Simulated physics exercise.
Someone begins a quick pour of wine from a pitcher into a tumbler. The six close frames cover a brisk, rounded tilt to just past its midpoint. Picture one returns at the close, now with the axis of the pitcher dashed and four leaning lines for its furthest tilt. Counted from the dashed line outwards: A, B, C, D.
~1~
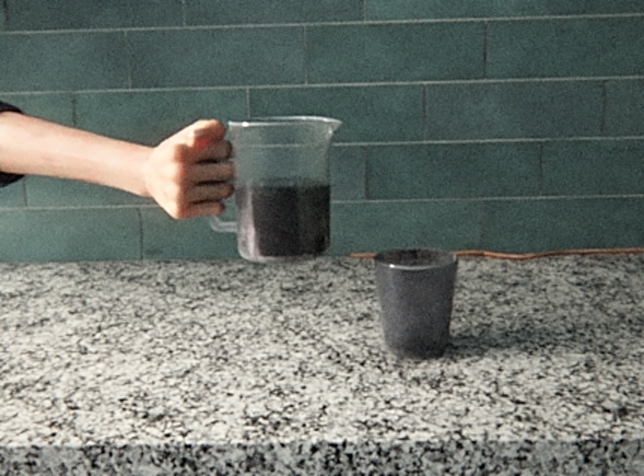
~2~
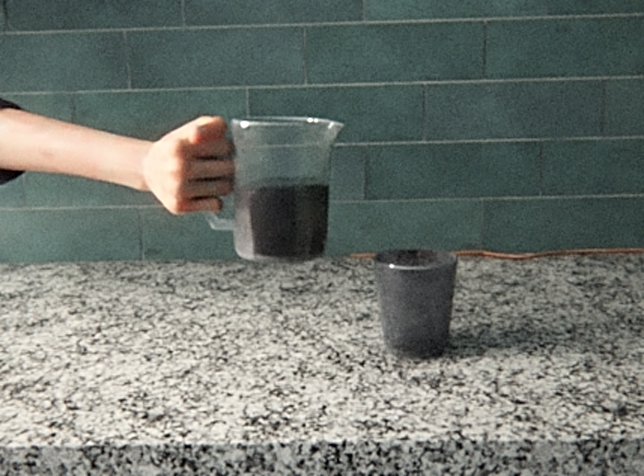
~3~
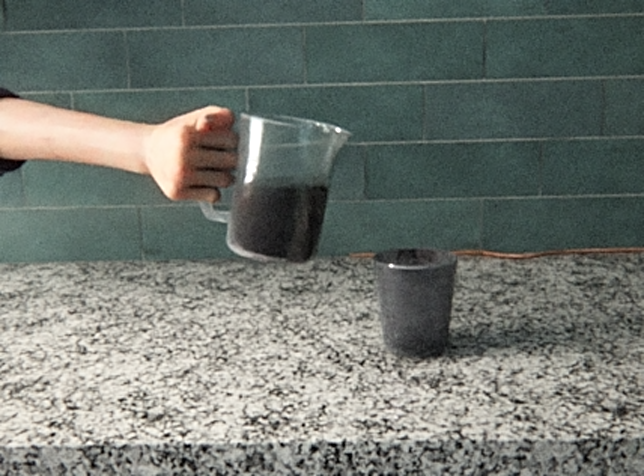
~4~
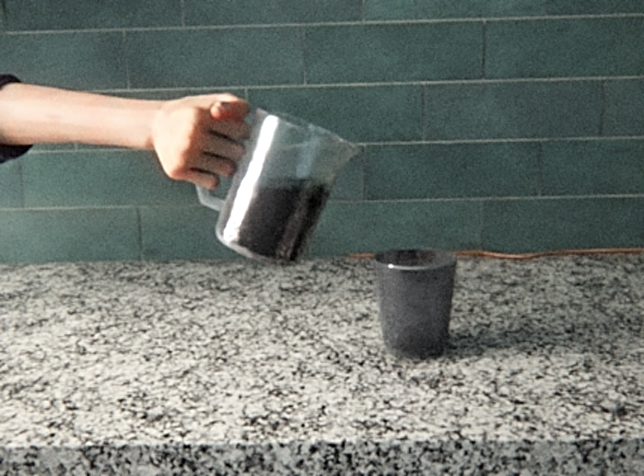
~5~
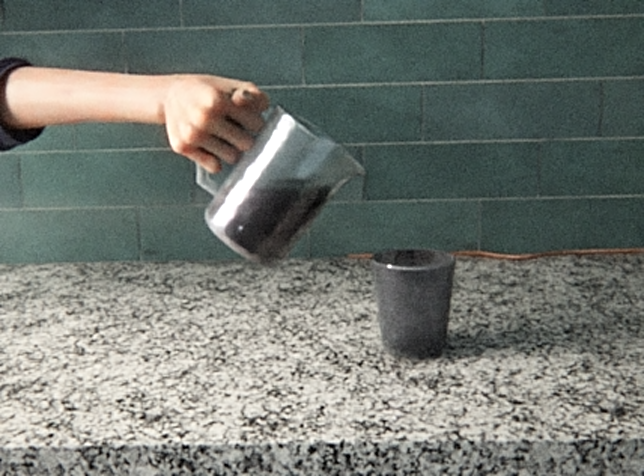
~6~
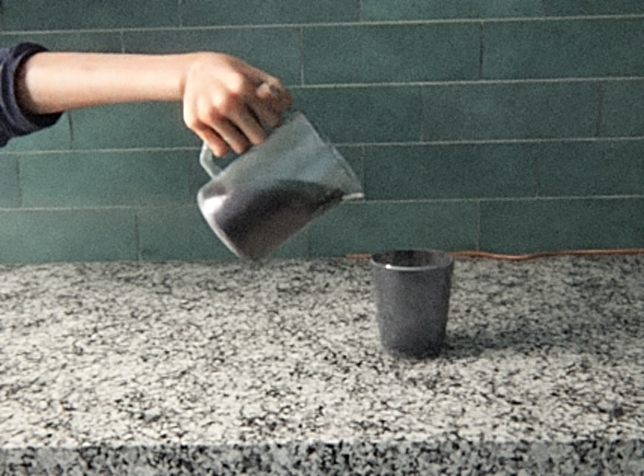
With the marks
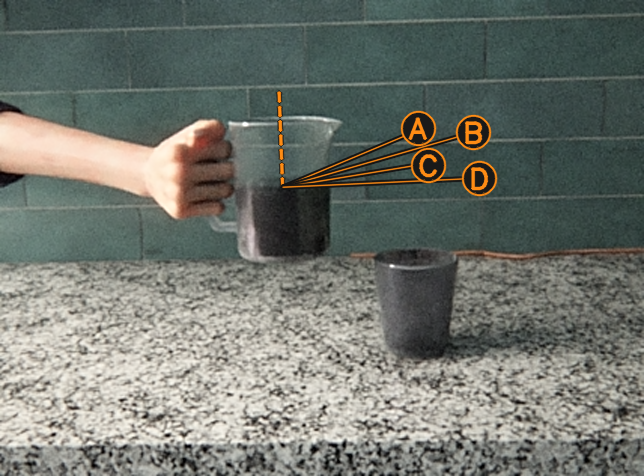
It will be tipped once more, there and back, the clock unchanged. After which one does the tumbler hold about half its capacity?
The answer is mark B.
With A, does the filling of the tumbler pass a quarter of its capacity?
Yes, it does.
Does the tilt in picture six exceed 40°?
Yes, it does.
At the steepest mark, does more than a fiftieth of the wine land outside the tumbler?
Yes.
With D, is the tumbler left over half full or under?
Over half.
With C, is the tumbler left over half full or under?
Over.
On the marked copy, A at (403, 136); B at (456, 137); C at (411, 166); D at (462, 179).
Choosing A, the tumbler ends with about 34 % of what it can hold.
Choosing B, the tumbler ends with about 53 % of what it can hold.
Choosing C, the tumbler ends with about 72 % of what it can hold.
Choosing D, the tumbler ends with about 79 % of what it can hold; 9 % of the wine is spilt.
